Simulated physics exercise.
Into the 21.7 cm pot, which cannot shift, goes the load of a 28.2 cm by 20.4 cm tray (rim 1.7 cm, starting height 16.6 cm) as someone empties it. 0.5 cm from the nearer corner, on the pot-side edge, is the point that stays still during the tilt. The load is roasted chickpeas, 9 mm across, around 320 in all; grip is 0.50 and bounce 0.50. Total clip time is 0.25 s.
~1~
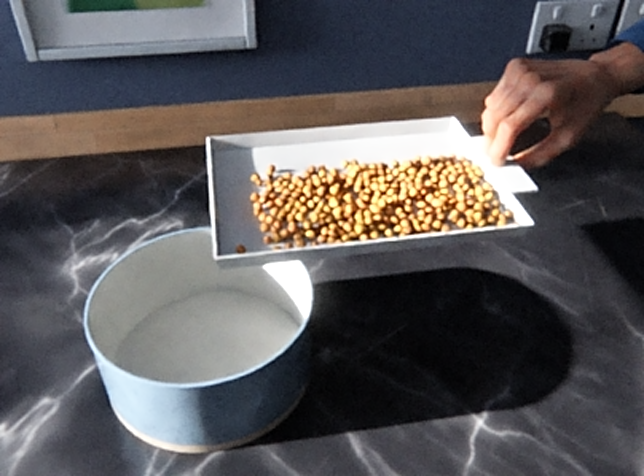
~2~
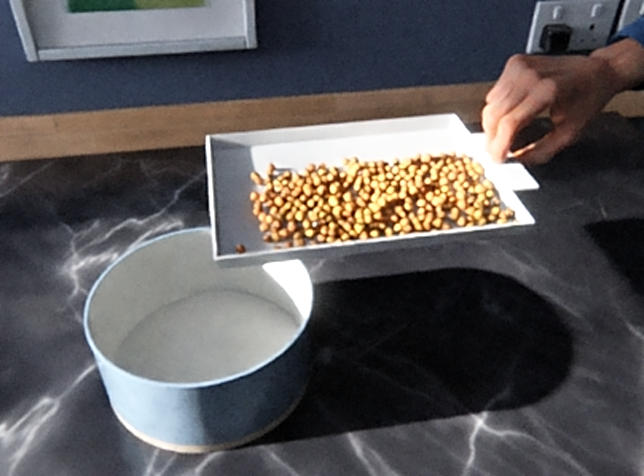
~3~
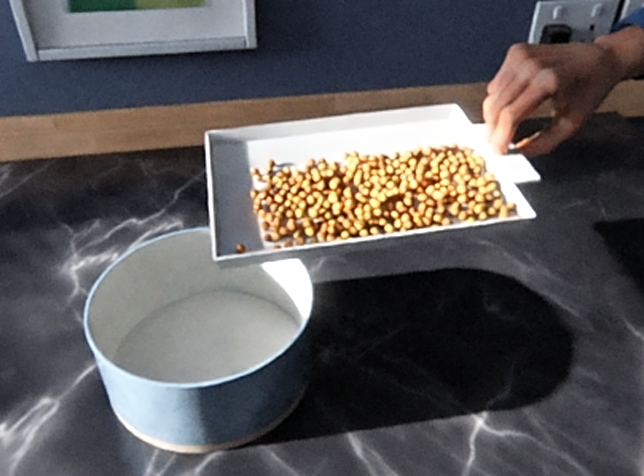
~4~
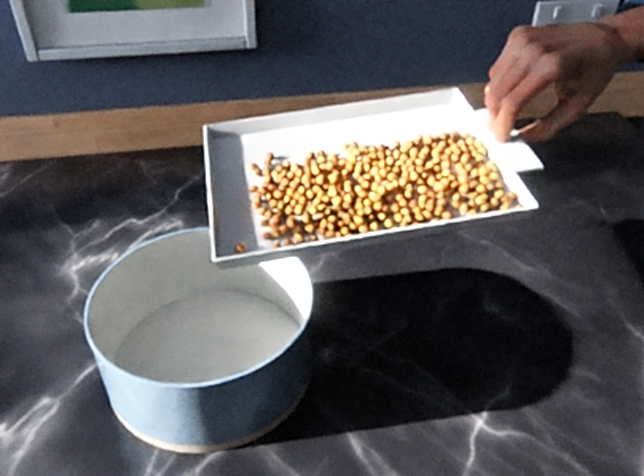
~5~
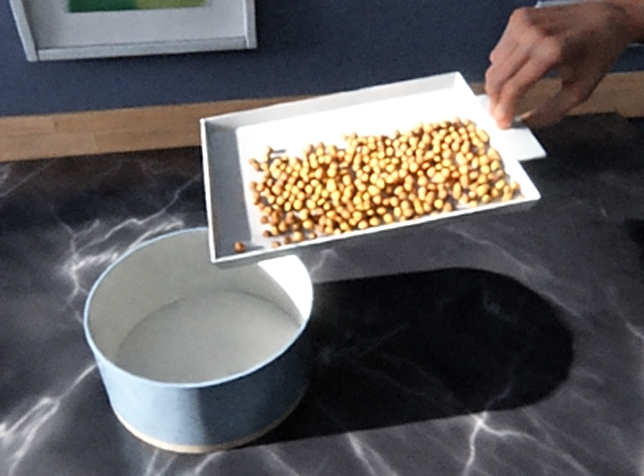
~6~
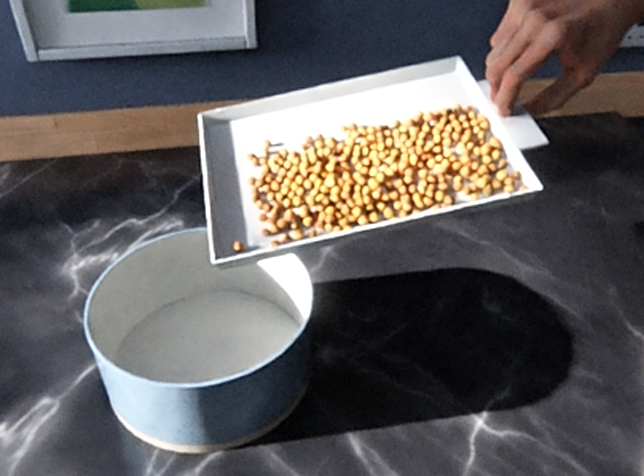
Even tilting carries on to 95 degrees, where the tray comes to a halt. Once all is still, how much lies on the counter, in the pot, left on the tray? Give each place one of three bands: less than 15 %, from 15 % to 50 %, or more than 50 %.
Counter - from 15 % to 50 %; pot - more than 50 %; tray - less than 15 %.
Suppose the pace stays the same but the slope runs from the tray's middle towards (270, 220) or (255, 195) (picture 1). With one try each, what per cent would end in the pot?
That would be close to 90 per cent and then close to 65 per cent.
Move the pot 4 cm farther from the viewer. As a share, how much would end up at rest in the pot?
It would be near 25 per cent.
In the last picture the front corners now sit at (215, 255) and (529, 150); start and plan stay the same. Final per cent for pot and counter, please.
In the pot: 60 per cent; on the counter: 40 per cent.
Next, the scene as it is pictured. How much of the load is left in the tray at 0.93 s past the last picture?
Close to 95 in a hundred.
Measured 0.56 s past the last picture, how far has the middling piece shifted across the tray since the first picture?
Displacement on the tray: Roughly 5 cm.
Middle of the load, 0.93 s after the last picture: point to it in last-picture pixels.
Look about (269, 165) in the last view.
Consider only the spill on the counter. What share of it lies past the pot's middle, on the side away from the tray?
I reckon around 40 per cent.
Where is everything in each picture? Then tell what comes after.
In the first picture, tray tilt 0 degrees, front corners at (220, 254) and (527, 221); middle of the pieces at (377, 201); pot at (202, 295).
In the second picture, tray tilt 1 degrees, front corners at (220, 255) and (528, 219); middle of the pieces at (377, 199).
In the third picture, tray tilt 3 degrees, front corners at (219, 255) and (529, 213); middle of the pieces at (377, 194).
In the fourth picture, tray tilt 6 degrees, front corners at (219, 256) and (531, 204), lowest corner left front; middle of the pieces at (377, 187).
In the fifth picture, tray tilt 10 degrees, front corners at (218, 257) and (533, 194), lowest corner left front; middle of the pieces at (377, 179).
In the sixth picture, tray tilt 13 degrees, front corners at (217, 258) and (535, 185), lowest corner left front; middle of the pieces at (376, 172); pot at (202, 295).
Then, 0.56 s after the last picture, tilt 52 degrees; the tray holds 100 %, the pot 0 %.
Then, 0.93 s after the last picture, tilt 78 degrees; the tray holds 95 %, the pot 5 %.
Then, 1.39 s after the last picture, tilt 95 degrees; the tray holds 5 %, the pot 55 %.
In the end, counter 30 %, pot 70 %, tray 0 %.
